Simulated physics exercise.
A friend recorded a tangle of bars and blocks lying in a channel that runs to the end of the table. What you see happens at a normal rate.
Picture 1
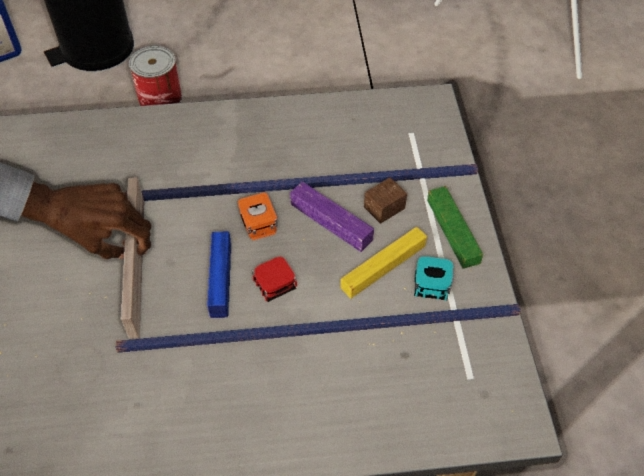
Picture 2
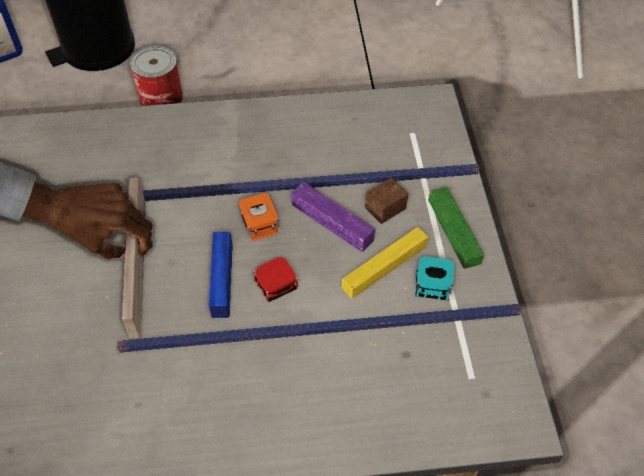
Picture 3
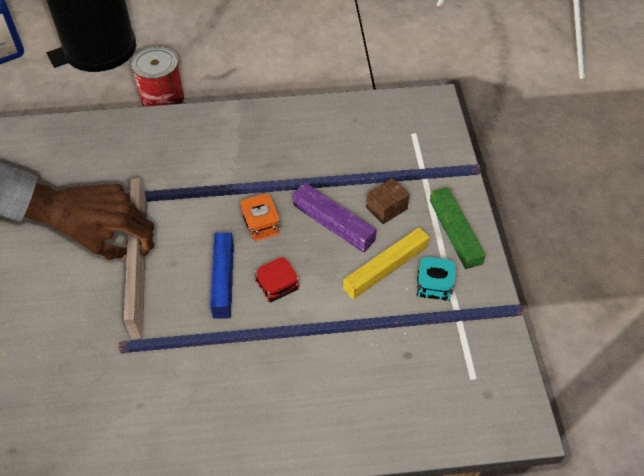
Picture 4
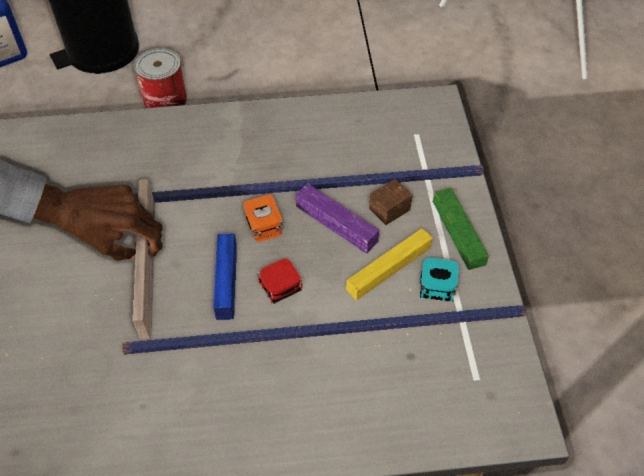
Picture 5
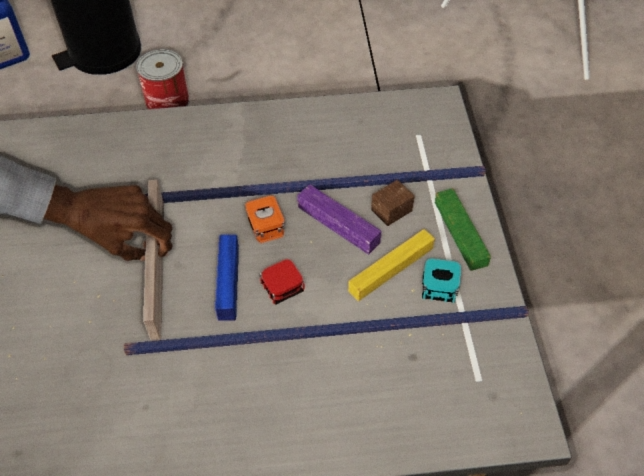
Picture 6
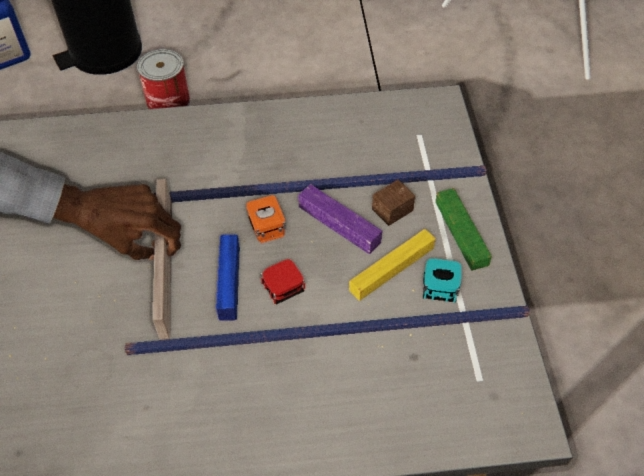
Hand sliding a wooden board slightly right along a channel between blue rails, toward colourful bars and blocks lying still.
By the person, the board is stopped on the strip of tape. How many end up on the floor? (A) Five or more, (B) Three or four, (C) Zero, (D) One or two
Three or four (B).
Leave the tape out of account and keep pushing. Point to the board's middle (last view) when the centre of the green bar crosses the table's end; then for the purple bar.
The green bar gives roughly (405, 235), the purple bar roughly (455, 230).
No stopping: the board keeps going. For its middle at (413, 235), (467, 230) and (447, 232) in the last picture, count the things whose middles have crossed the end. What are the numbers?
Per position: 1 / 5 / 3.
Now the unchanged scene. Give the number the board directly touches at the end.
2 in contact.
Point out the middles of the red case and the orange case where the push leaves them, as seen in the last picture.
First (485, 255), then (460, 202).
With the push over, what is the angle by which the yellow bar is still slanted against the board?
Angle: Around 45°.
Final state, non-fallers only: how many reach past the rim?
The answer comes to 2.
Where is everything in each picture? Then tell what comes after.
Green bar (454, 226); turquoise case (433, 278); brown block (385, 201); board (134, 256); tape (438, 242), in the first picture.
Turquoise case (434, 279); orange case (259, 217), in the second picture.
Brown block (388, 201); purple bar (334, 217), in the third picture.
Green bar (459, 228); blue stick (226, 276), in the fourth picture.
Turquoise case (441, 281); yellow bar (392, 265), in the fifth picture.
Green bar (462, 228); turquoise case (442, 281); brown block (393, 202); board (163, 257); tape (446, 244), in the sixth picture.
Soon after, none off yet; green bar at rest near (462, 228); turquoise case at rest near (442, 281); brown block at rest near (393, 202).
Then, none off yet; green bar at rest near (462, 228); turquoise case at rest near (443, 281); brown block moving near (401, 200).
Further on, none off yet; green bar moved a little near (504, 224); turquoise case moved well along near (500, 286); brown block moved well along near (463, 185).
At rest, the number that fall off is three or four; fallen, brown block, turquoise case and green bar.
